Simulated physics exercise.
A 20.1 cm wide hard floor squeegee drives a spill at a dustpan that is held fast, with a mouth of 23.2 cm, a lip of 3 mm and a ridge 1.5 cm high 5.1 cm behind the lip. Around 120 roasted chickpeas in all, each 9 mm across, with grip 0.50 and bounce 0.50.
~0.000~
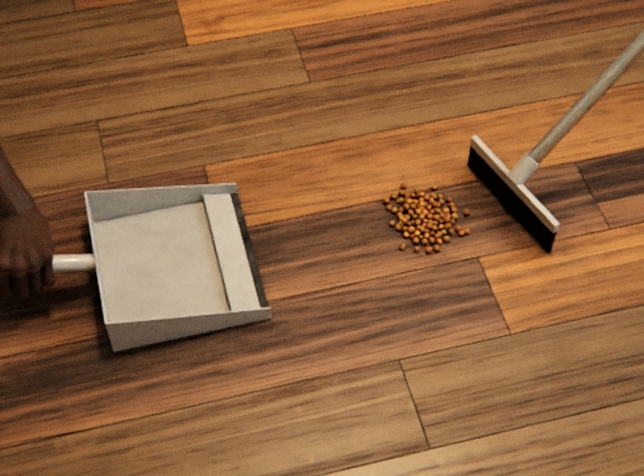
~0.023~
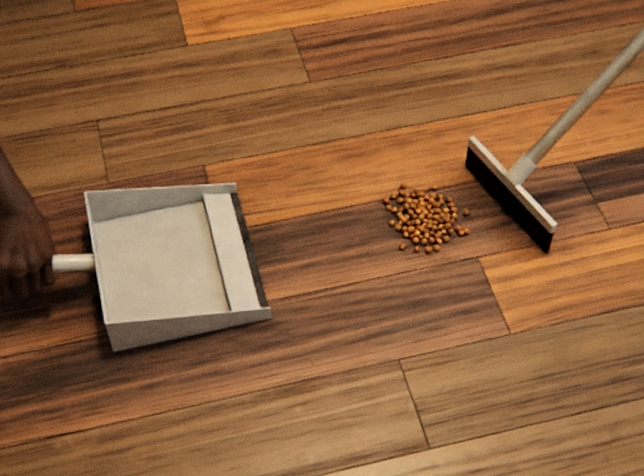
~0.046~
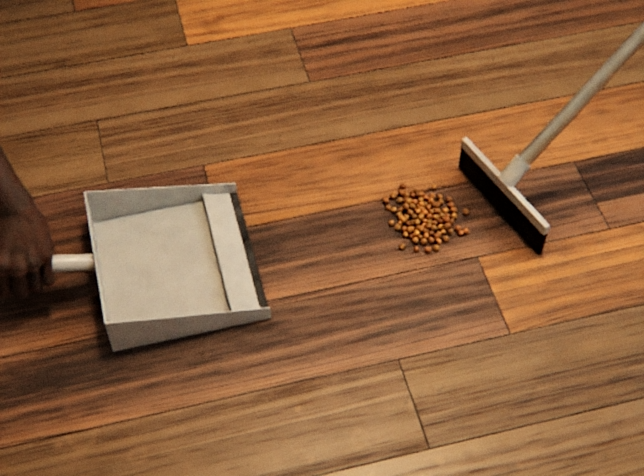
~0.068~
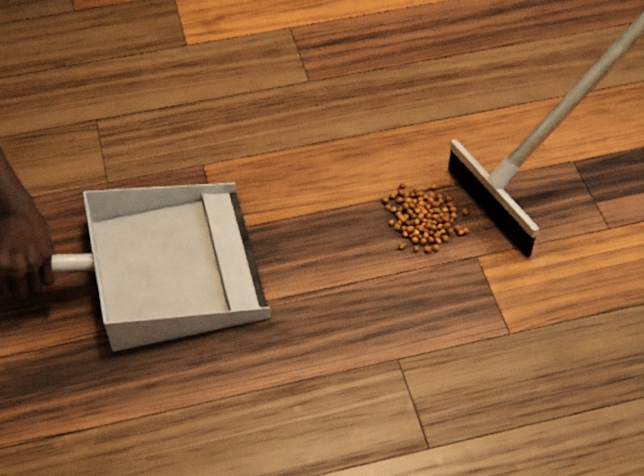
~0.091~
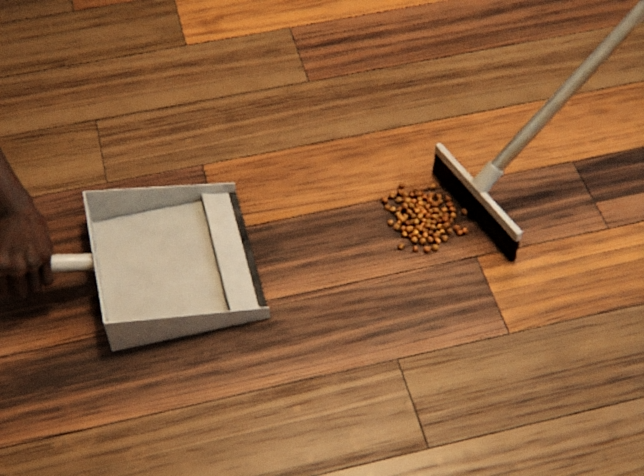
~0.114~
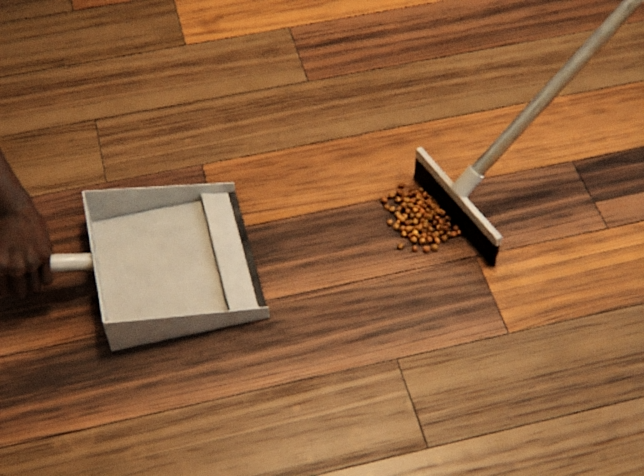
A squeegee with a long pale handle slid left across the wooden floor and pressed into a small pile of roasted chickpeas, while a hand on the left held a grey dustpan still.
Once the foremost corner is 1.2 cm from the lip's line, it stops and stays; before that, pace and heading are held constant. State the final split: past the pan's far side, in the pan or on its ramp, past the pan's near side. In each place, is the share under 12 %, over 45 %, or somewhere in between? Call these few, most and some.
I would put it this way: Far side few, pan some, near side some.
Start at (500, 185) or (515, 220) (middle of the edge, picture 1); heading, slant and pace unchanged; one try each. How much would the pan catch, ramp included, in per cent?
First try about 35 per cent, second about 30 per cent.
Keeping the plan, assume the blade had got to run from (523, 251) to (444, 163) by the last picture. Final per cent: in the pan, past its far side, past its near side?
Per cent by place - pan 5, far side 0, near side 50.
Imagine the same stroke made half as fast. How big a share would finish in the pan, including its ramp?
In that case roughly 20 percent.
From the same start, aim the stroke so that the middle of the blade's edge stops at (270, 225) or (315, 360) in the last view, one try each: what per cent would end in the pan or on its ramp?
Roughly 30 % and 10 %.
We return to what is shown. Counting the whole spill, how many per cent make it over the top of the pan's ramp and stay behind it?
About 20 per cent.
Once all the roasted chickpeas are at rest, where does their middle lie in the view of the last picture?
After settling, the middle sits near (256, 278).
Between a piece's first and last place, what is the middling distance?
I'd say close to 28 cm.
After 0.23 s, middle of the blade 15 cm from the lip; 0 % over the lip, far side 0 %, near side 5 %.
After 0.30 s, middle of the blade 7 cm from the lip; 0 % over the lip, far side 0 %, near side 10 %.
After 0.51 s, middle of the blade 4 cm from the lip; 45 % over the lip, far side 0 %, near side 15 %.
By 1.2 s all is still; far side 0 %, pan 35 %, near side 15 %, in front of the lip or behind the blade 45 %.
